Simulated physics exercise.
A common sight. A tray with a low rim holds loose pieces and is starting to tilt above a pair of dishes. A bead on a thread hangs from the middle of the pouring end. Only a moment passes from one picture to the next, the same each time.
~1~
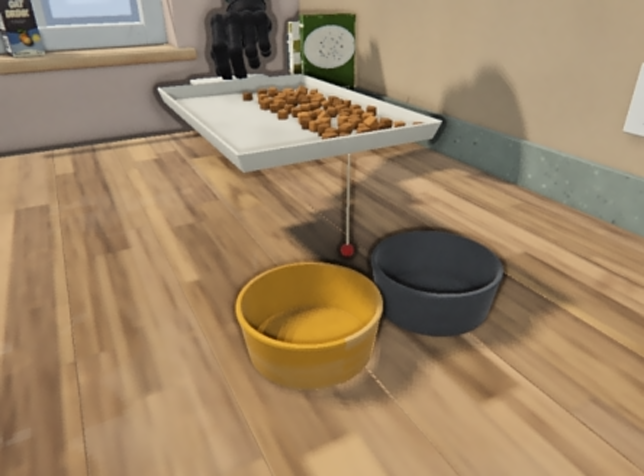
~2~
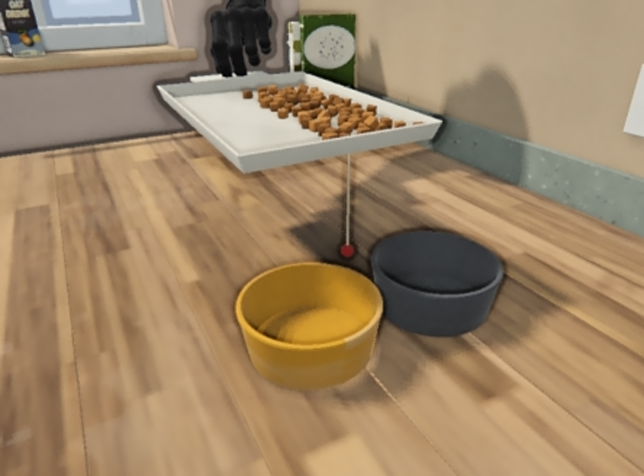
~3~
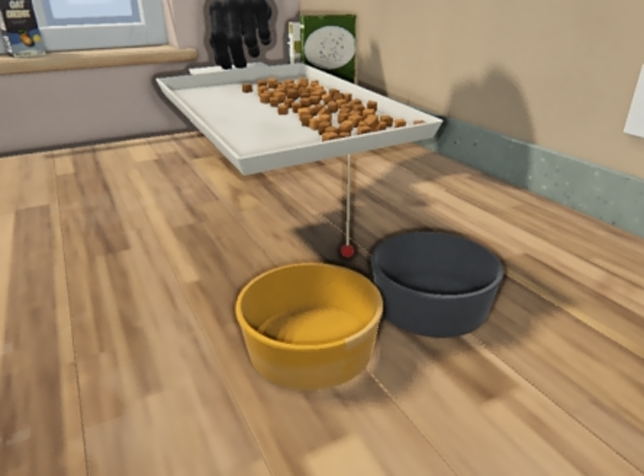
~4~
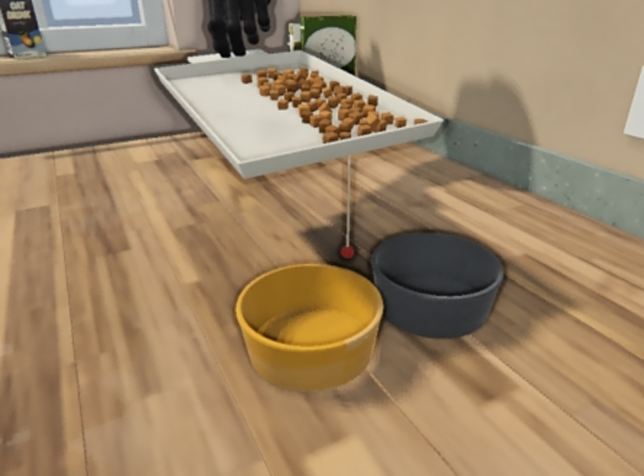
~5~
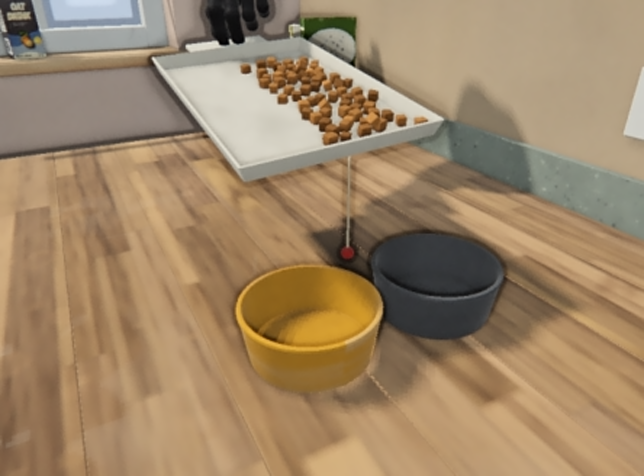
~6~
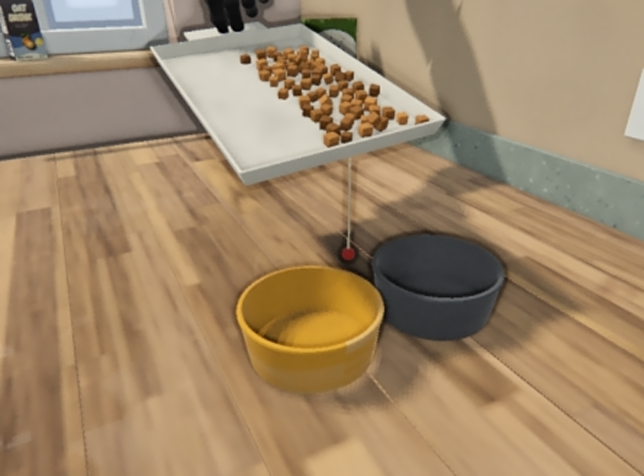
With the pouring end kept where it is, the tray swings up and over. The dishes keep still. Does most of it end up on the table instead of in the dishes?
The dishes gather above half.
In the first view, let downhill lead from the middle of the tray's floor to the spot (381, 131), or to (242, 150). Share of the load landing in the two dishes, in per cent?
First some 70, then 60 per cent.
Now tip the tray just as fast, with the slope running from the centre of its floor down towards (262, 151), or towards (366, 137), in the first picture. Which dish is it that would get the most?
Result, try one: Dish at left; try two: Dish at right.
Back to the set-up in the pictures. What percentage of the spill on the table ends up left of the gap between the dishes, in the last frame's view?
I'd say some 60 in a hundred.
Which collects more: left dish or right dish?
It turns out to be the left-positioned one.
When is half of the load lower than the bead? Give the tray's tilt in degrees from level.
Roughly 105 degrees of turn.
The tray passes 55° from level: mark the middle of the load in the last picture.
Somewhere about pixel (305, 137).
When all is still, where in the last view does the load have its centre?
I'd say the middle ends up at about (307, 351).
Shortly afterwards, tray tipped steeply; all but a few on the tray; a little in the air.
Next, tray tipped right over; the bulk on the tray; a little in the left dish; a little outside both; only a few in the air.
Some moments later, tray tipped past a quarter turn; the bulk in the left dish; near a quarter outside both.
In the end, tray tipped past a quarter turn; the bulk in the left dish; none at all in the right dish; near a quarter outside both.
